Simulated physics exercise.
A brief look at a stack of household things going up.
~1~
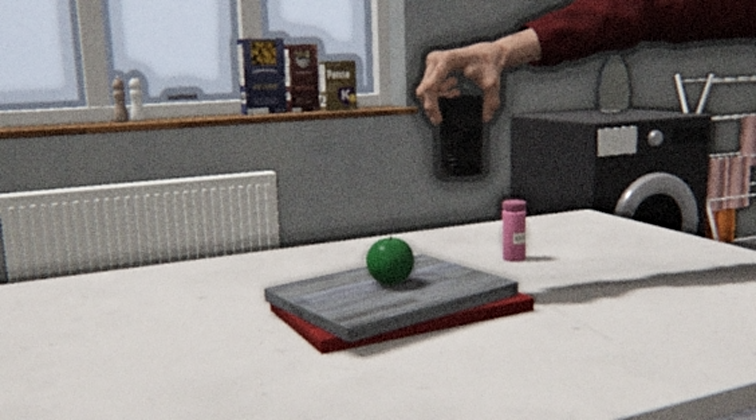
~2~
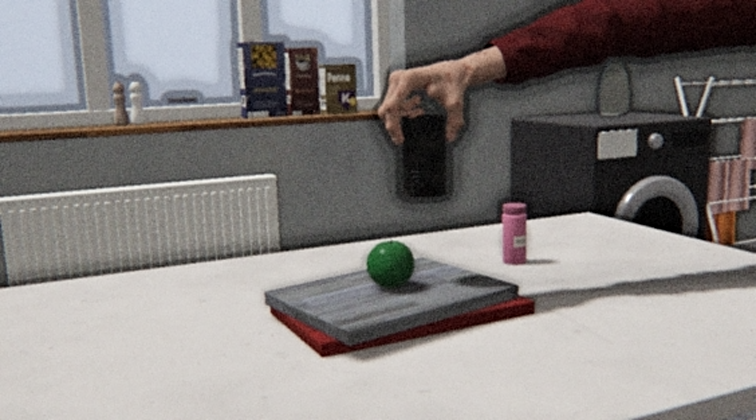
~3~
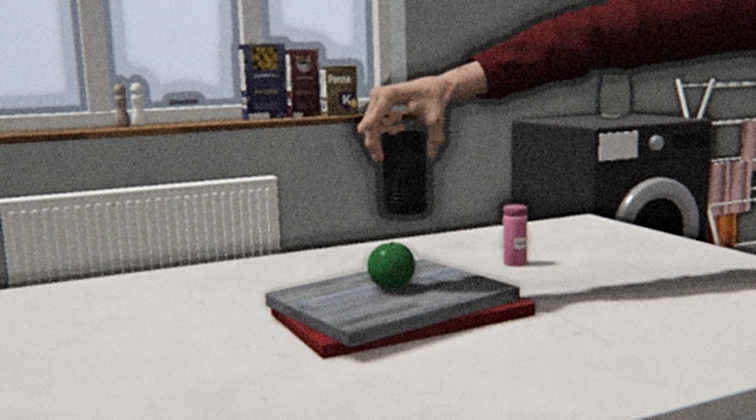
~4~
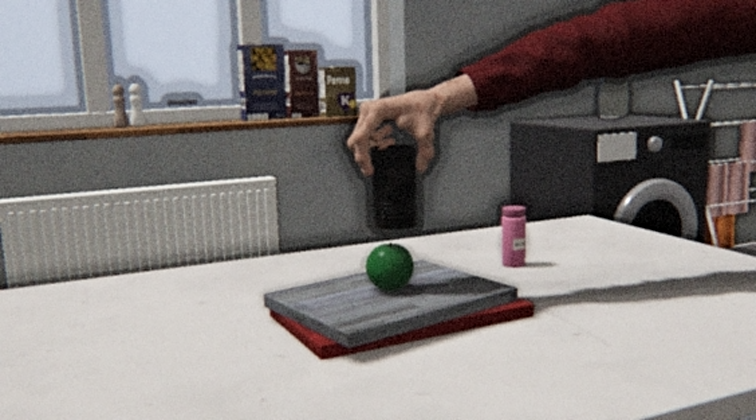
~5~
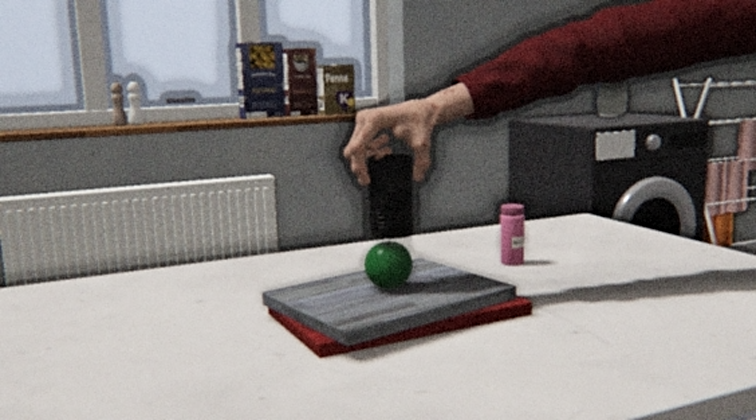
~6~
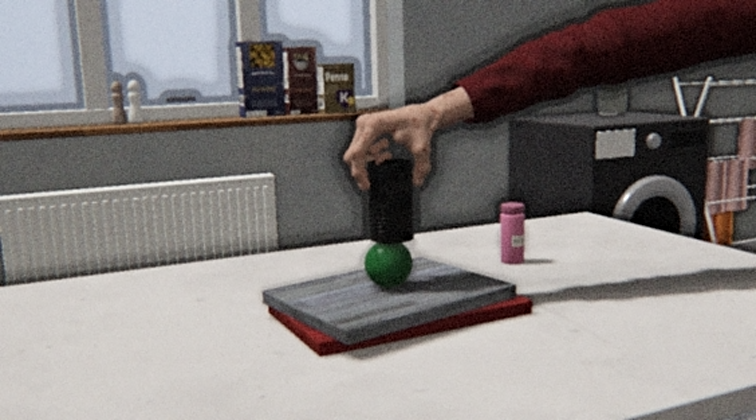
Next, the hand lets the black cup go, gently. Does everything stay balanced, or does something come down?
The pile is unstable.
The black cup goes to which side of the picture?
That would be the viewer's right.
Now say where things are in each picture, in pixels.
The first picture shows on its way; black cup (461, 135); green apple (390, 261).
The second picture shows on its way; black cup (424, 155); grey board (391, 295).
The third picture shows on its way; black cup (405, 172); green apple (391, 266).
The fourth picture shows on its way; black cup (394, 186); grey board (391, 297).
The fifth picture shows on its way; black cup (391, 196); green apple (389, 265).
The sixth picture shows set down, still held; black cup (391, 200); grey board (389, 294).
Then, 0.40 s later than the last frame, black cup tilted by 46° near (418, 207).
Then, 0.50 s later than the last frame, black cup now fallen.
Then, 0.60 s later than the last frame, things are still on the move.
Then, 1.70 s later than the last frame, nothing new.
When it is over, fallen, black cup; the other 4 as before. End places, in pixels of the last picture, black cup near (460, 254). The pile loses its balance.
